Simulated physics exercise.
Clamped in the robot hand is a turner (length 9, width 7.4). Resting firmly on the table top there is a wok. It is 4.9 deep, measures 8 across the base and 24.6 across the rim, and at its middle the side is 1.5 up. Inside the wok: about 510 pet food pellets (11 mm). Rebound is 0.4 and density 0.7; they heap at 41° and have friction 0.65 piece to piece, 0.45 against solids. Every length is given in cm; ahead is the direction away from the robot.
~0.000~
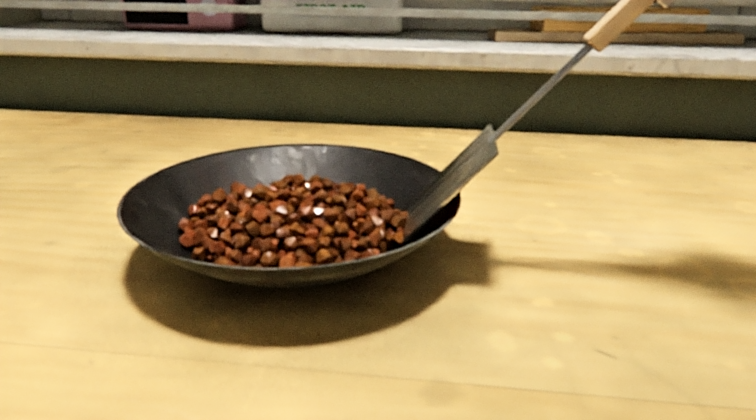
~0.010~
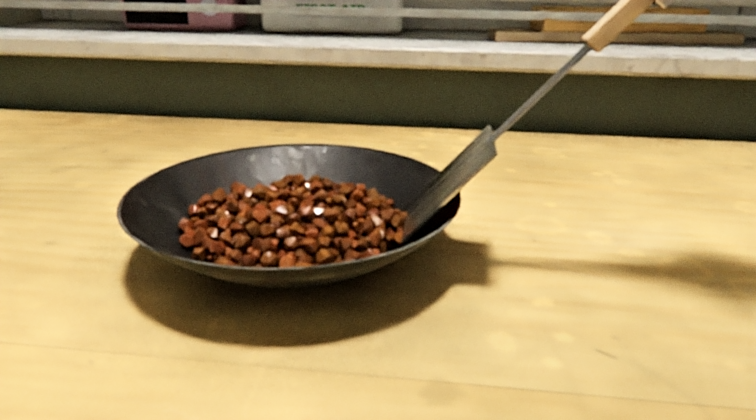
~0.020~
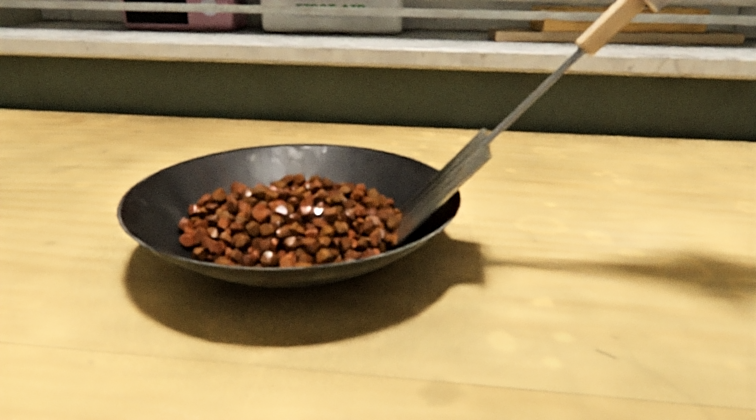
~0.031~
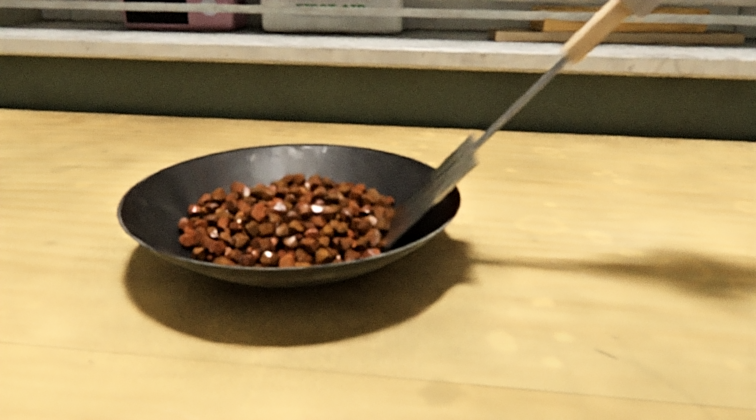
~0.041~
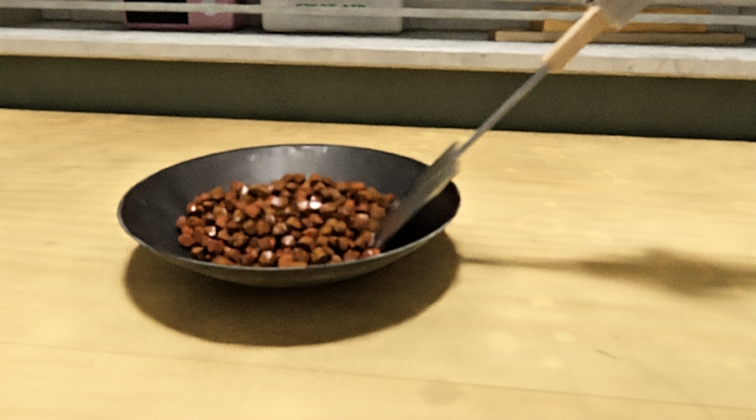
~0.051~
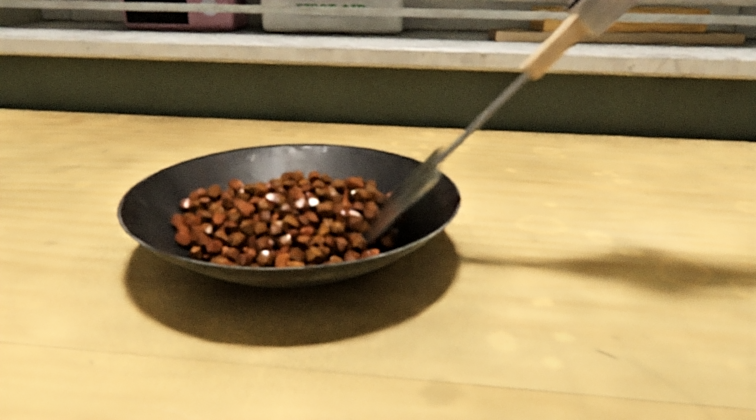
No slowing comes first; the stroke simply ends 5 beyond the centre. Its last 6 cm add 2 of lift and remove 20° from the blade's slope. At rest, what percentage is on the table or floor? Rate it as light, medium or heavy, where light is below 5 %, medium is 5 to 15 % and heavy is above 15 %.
Rating: Heavy.
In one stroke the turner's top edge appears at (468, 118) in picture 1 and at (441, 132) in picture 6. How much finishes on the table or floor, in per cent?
It works out to about 10 %, more or less.
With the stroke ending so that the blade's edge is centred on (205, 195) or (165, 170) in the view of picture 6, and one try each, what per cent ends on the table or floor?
I'd say some 50 per cent, then some 60 per cent.
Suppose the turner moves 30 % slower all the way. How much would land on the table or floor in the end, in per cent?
I'd expect near 10 per cent.
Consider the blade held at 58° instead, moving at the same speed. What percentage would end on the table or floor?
30 %.
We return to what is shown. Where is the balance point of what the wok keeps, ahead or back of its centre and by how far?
About 4.5 cm ahead.
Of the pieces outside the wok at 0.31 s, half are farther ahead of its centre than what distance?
The distance is around 18 cm.
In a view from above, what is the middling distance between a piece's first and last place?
Some 7 cm.
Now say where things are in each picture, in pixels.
The turner top edge at (494, 138), sloping 49°; upper third of the load around (294, 212), from x 185 to 405, top at y 180; 506 in the wok, in the first frame.
The turner top edge at (493, 138), sloping 49°; upper third of the load around (294, 211), from x 185 to 405, top at y 180, in the second frame.
The turner top edge at (487, 141), sloping 49°; upper third of the load around (294, 211), from x 185 to 400, top at y 180, in the third frame.
The turner top edge at (474, 148), sloping 49°; upper third of the load around (291, 210), from x 185 to 400, top at y 180, in the fourth frame.
The turner top edge at (457, 155), sloping 49°; upper third of the load around (289, 208), from x 185 to 400, top at y 180, in the fifth frame.
The turner top edge at (440, 160), sloping 49°; upper third of the load around (286, 206), from x 180 to 400, top at y 175; 506 in the wok, in the sixth frame.
After 0.08 s, sloping 48°, highest piece 6 above the table; 506 in the wok.
After 0.10 s, sloping 42°, highest piece 8 above the table; 505 in the wok, 1 on the blade or in flight.
After 0.31 s, sloping 29°, highest piece 7 above the table; 378 in the wok, 115 on the table or floor, 13 on the blade or in flight.
After 1.36 s, sloping 29°, highest piece 6 above the table; 373 in the wok, 133 on the table or floor.
In the end, 373 in the wok, 133 on the table or floor. That is 26 % on the table or floor.
